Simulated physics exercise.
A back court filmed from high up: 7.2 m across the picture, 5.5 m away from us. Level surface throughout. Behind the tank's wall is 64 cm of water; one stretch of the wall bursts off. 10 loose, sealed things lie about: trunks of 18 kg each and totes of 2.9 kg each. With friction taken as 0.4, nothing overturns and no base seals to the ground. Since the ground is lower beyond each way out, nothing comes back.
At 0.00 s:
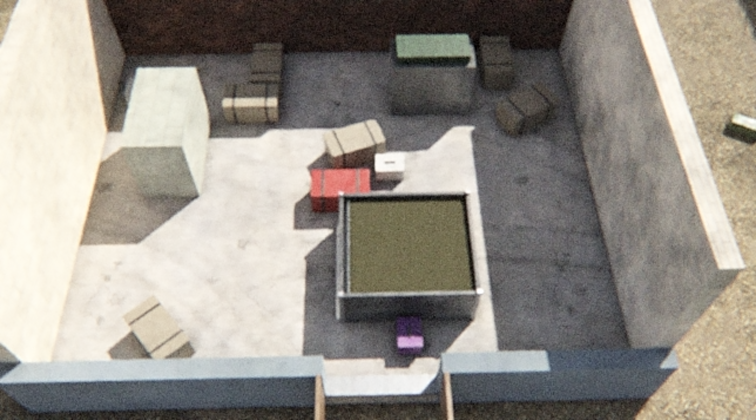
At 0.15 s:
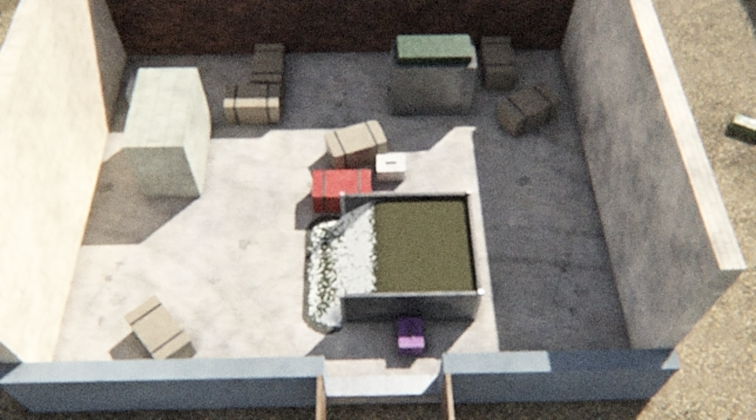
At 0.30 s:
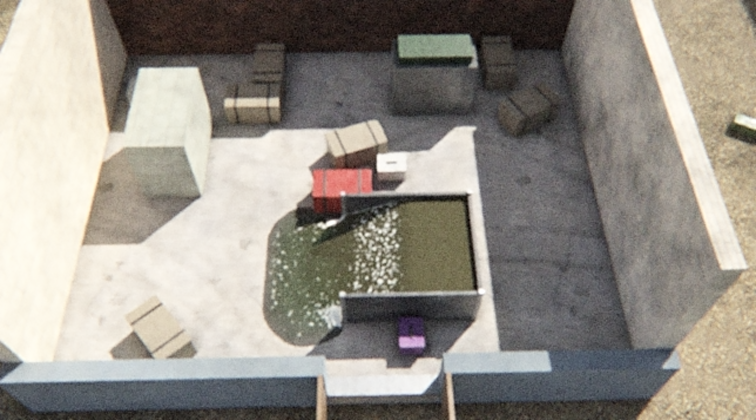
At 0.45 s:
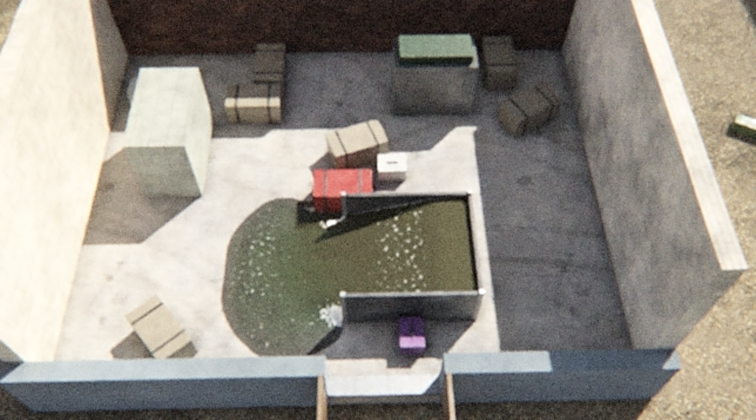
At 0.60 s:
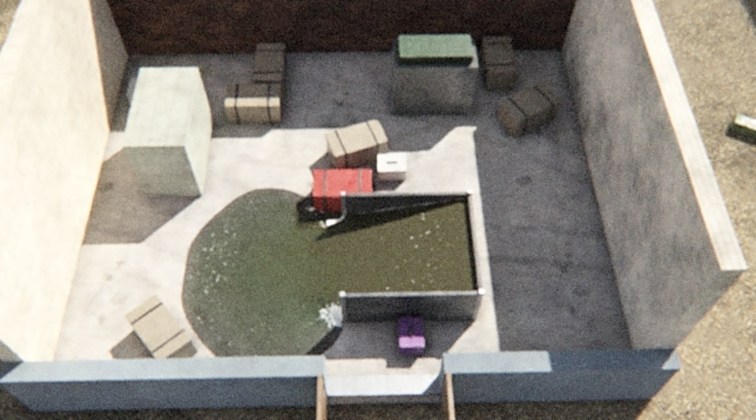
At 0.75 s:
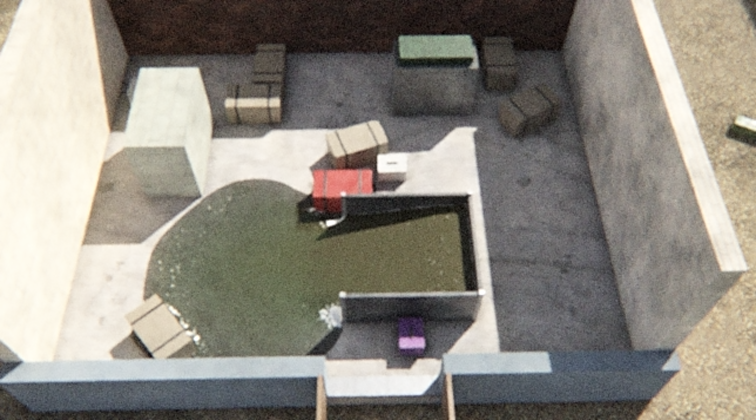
The video shows a walled court from above, where the left side of a tank of murky water opens and the water pours out, spreading leftward across the floor in a widening pool while the surrounding boxes stay put.
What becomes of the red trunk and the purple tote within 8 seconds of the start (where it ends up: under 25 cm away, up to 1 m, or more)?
Outcome: The red trunk is moved modestly. The purple tote is taken well away.
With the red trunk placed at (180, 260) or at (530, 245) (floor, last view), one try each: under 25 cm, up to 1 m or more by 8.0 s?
One try each gives this: It wanders off a long way, then it remains roughly in place.
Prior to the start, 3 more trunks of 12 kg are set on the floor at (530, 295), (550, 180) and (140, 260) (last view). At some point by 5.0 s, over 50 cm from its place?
Within it, within it, beyond it.
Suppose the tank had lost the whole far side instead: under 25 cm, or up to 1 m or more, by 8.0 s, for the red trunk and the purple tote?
Under that change the red trunk would be borne far and the purple tote would drift slightly.
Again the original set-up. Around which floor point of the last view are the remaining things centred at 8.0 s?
Somewhere near (403, 152).
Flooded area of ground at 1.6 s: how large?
I'd put it close to 13 m2.
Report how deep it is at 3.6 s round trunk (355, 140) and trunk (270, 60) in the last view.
First about 1 cm, second about 2 cm.
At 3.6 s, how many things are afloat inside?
I count 2.
After 1.6 s the red trunk is near (342, 183), 0.0 m from its start, aground; the purple tote is near (411, 332), 0.0 m from its start, aground; 0 of 10 are out; 1 afloat.
After 3.6 s the red trunk is near (342, 183), 0.0 m from its start, aground; the purple tote is near (411, 332), 0.0 m from its start, aground; 0 of 10 are out; 2 afloat.
After 5.6 s the red trunk is near (351, 183), 0.1 m from its start, aground; the purple tote is near (427, 331), 0.2 m from its start, aground; 0 of 10 are out; 3 afloat.
After 8.0 s the red trunk is near (390, 173), 0.7 m from its start, aground; the purple tote is near (583, 313), 2.2 m from its start, aground; 0 of 10 are out; 4 afloat.
